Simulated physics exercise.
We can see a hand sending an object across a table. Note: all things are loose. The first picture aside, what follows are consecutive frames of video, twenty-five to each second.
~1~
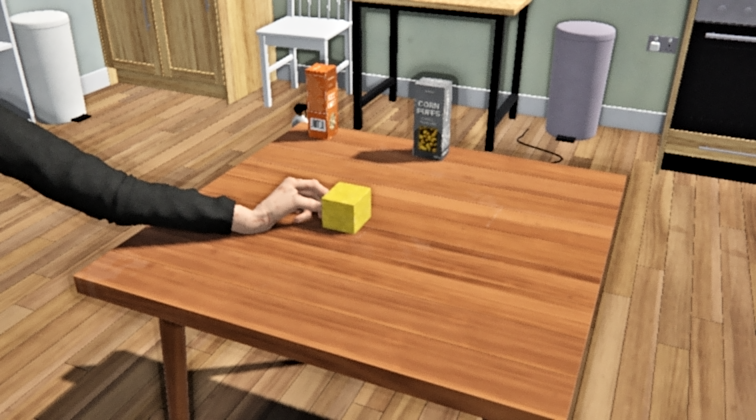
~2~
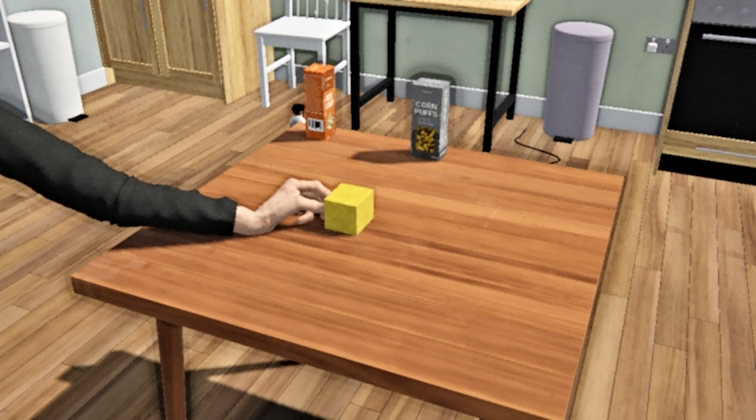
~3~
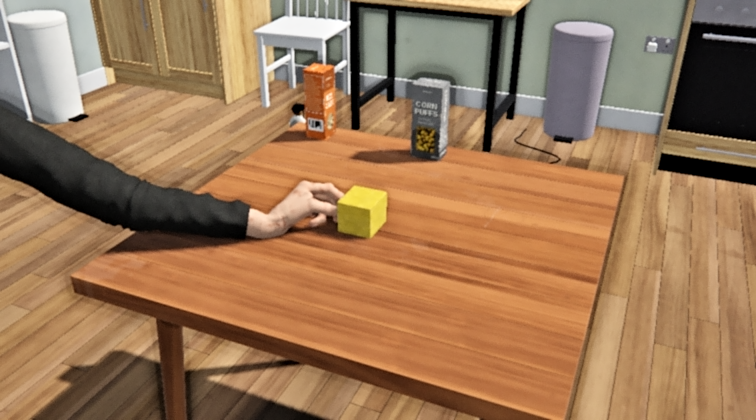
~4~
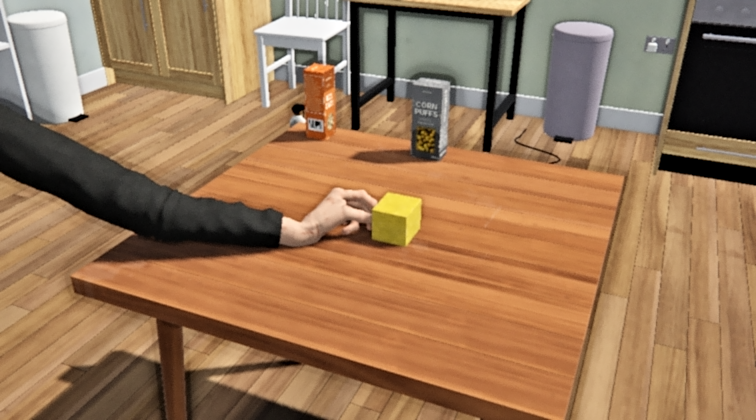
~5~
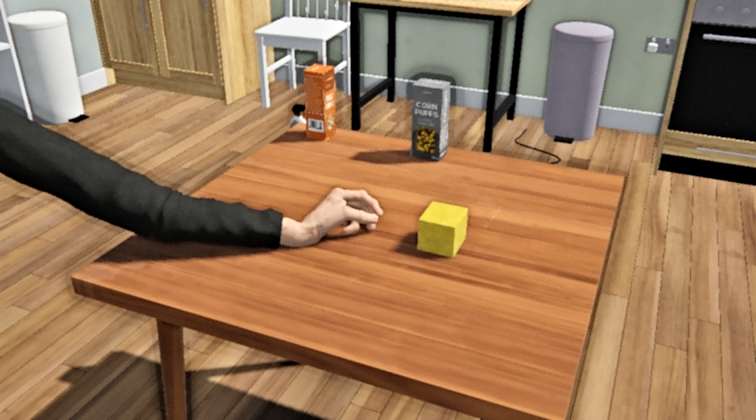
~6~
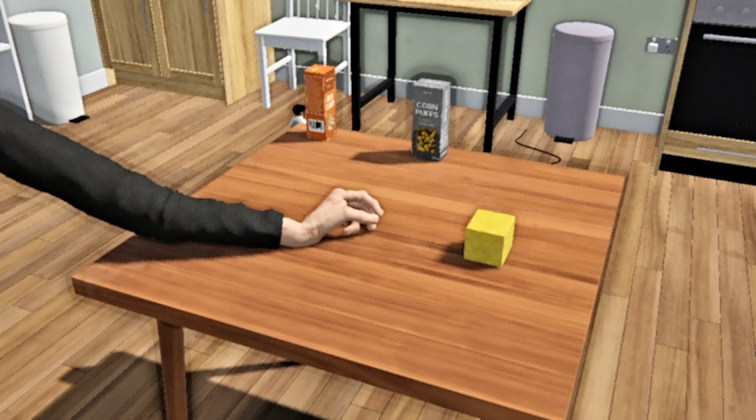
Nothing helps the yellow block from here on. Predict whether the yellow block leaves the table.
It leaves the table.
Then, 0.10 s on from there, yellow block now off the table.
Then, 0.30 s on from there, things are still on the move.
Then, 0.40 s on from there, as before.
In the end, off the table, yellow block.
